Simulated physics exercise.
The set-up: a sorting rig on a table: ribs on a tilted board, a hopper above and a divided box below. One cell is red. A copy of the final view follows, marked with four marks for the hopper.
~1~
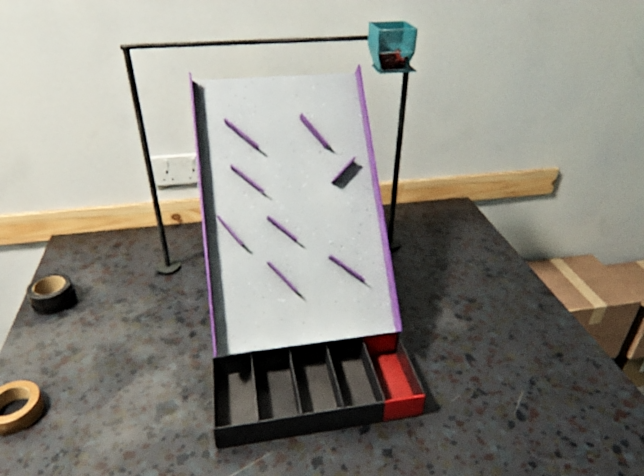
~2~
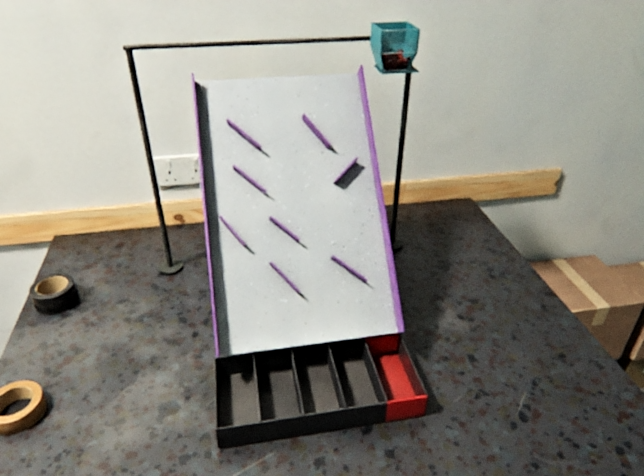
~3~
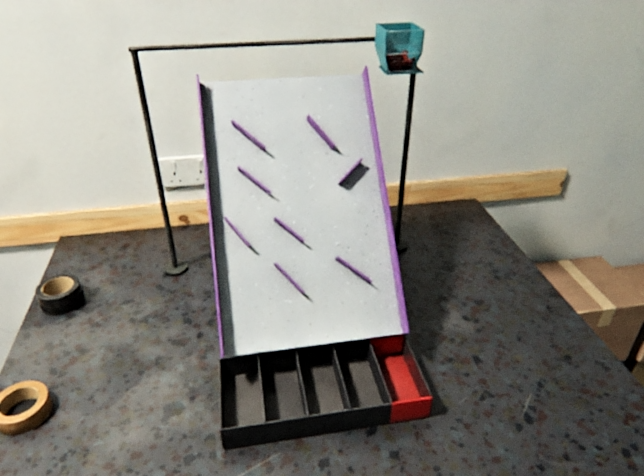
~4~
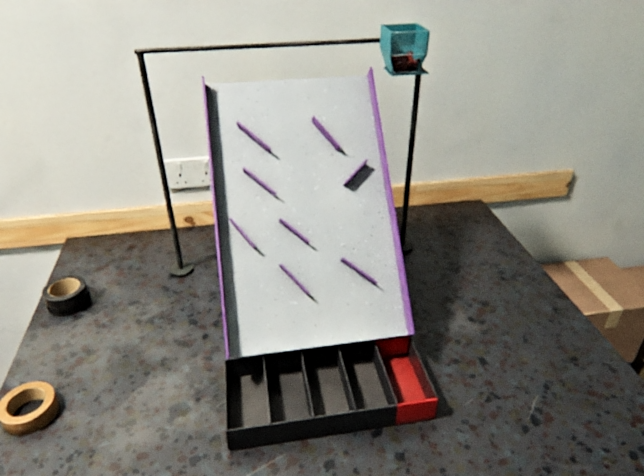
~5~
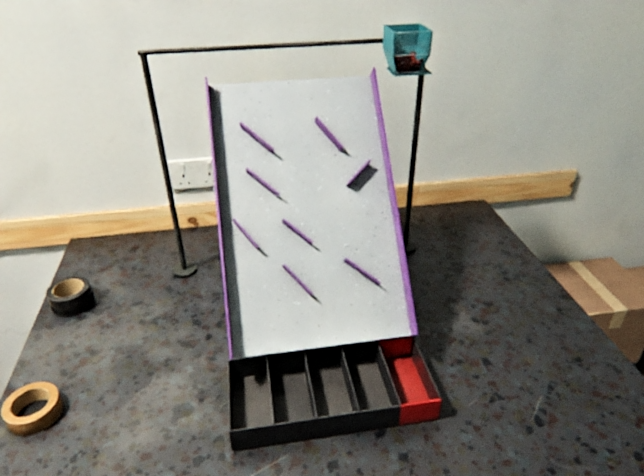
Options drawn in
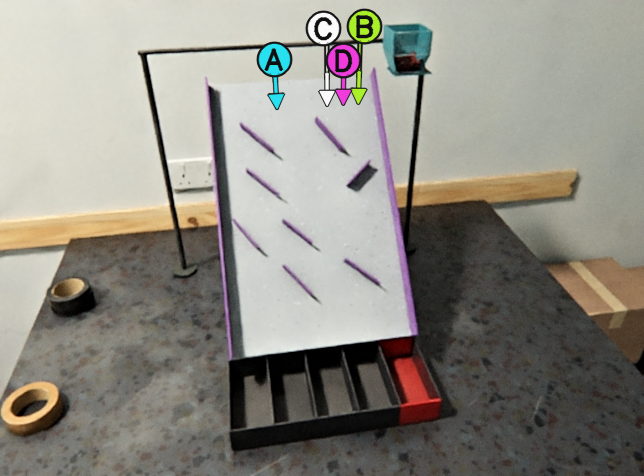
Tilted white board with purple ribs standing motionless above a divided black box with one red cell, the view drifting slightly.
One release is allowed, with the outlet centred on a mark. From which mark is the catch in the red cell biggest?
Mark B does it best.
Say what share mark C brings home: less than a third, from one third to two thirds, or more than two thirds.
It is less than a third.
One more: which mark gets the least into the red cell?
A it is.
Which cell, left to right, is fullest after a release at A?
The fourth from the left.
On the marked copy, mark A meets the board at (276, 103); mark B meets the board at (358, 98); mark C meets the board at (327, 100); mark D meets the board at (343, 99).
Choosing A, about a tenth in the red cell, the larger part in other cells.
Choosing B, roughly a third in the red cell, roughly half in other cells, just a few held on the board, about a tenth outside the box.
Choosing C, roughly a quarter in the red cell, the larger part in other cells.
Choosing D, roughly a third in the red cell, roughly two thirds in other cells, just a few outside the box.
